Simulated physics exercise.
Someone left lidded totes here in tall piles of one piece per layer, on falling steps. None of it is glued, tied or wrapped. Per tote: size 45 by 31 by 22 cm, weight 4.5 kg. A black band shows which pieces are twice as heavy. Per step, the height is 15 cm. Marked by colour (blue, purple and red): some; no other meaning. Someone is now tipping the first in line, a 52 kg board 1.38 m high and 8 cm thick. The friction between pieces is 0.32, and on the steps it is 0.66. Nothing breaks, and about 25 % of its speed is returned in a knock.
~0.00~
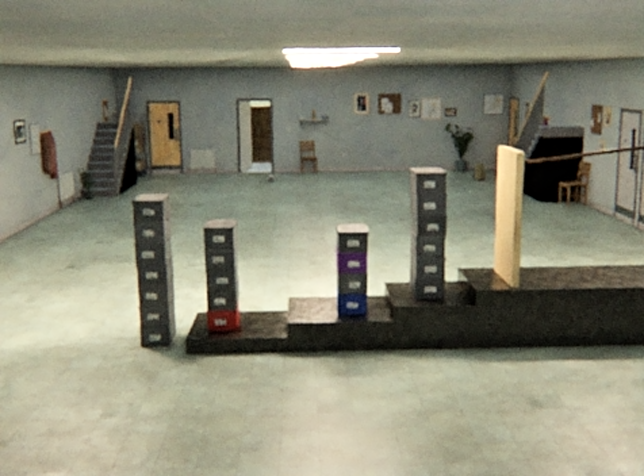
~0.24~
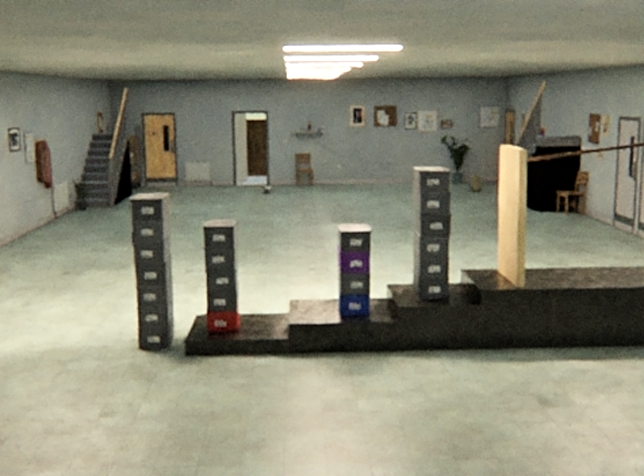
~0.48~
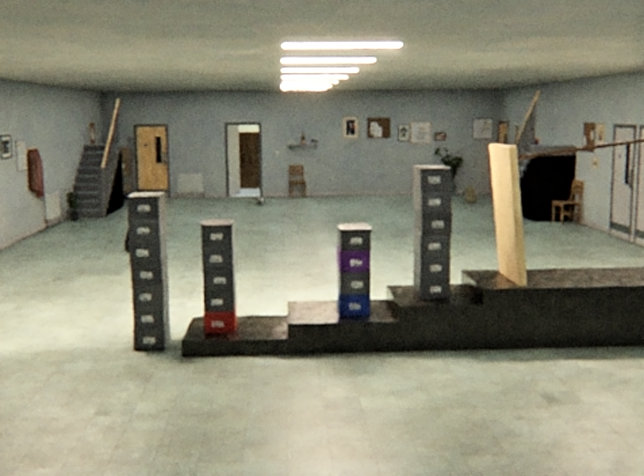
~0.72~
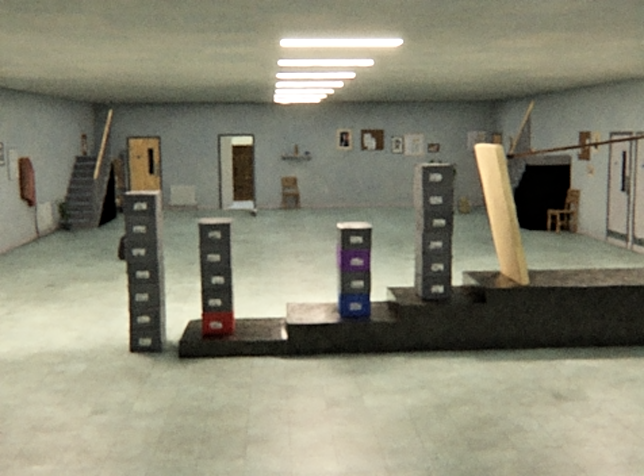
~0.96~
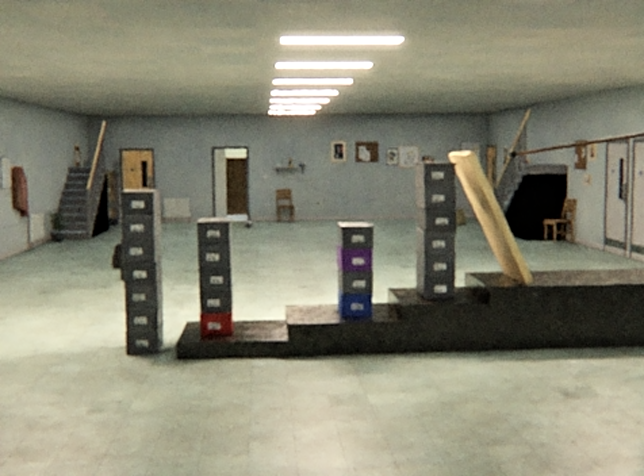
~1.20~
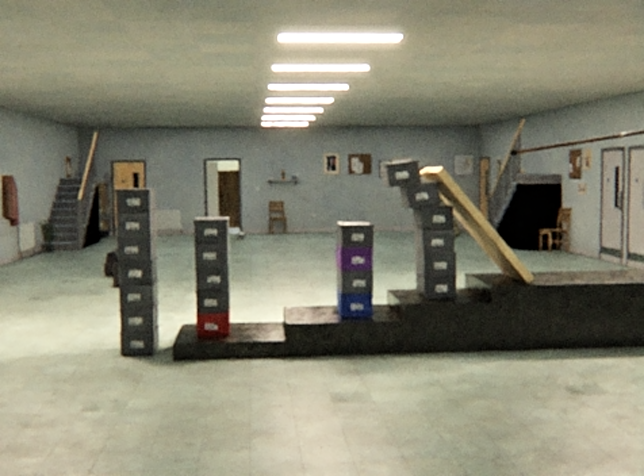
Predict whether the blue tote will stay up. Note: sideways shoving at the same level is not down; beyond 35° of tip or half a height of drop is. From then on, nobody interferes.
It will.
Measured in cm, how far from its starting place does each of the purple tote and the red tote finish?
Purple: 100 cm, red: 0 cm.
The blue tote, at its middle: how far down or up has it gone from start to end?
Its middle finishes around 0 cm lower.
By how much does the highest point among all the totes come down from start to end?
Roughly 95 centimetres lower at the end.
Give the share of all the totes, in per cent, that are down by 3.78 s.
By then, 65 per cent.
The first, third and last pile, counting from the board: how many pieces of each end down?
Pile by pile it's first 5, third 4 and last 6.
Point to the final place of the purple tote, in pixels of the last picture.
Last frame, centre at roughly (264, 310).
After 1.84 s, board 81° from upright; 5 of the 22 totes down; blue tote unmoved; purple tote leaning 11°.
After 3.78 s, board 82° from upright; 14 of the 22 totes down; blue tote unmoved; purple tote leaning 69°, 45 cm lower.
At rest (5.4 s), board 82° from upright; 18 of the 22 totes down; blue tote unmoved; purple tote leaning 69°, 45 cm lower; red tote unmoved. As the last picture would show them, middles, blue tote near (354, 302), purple tote near (264, 310).
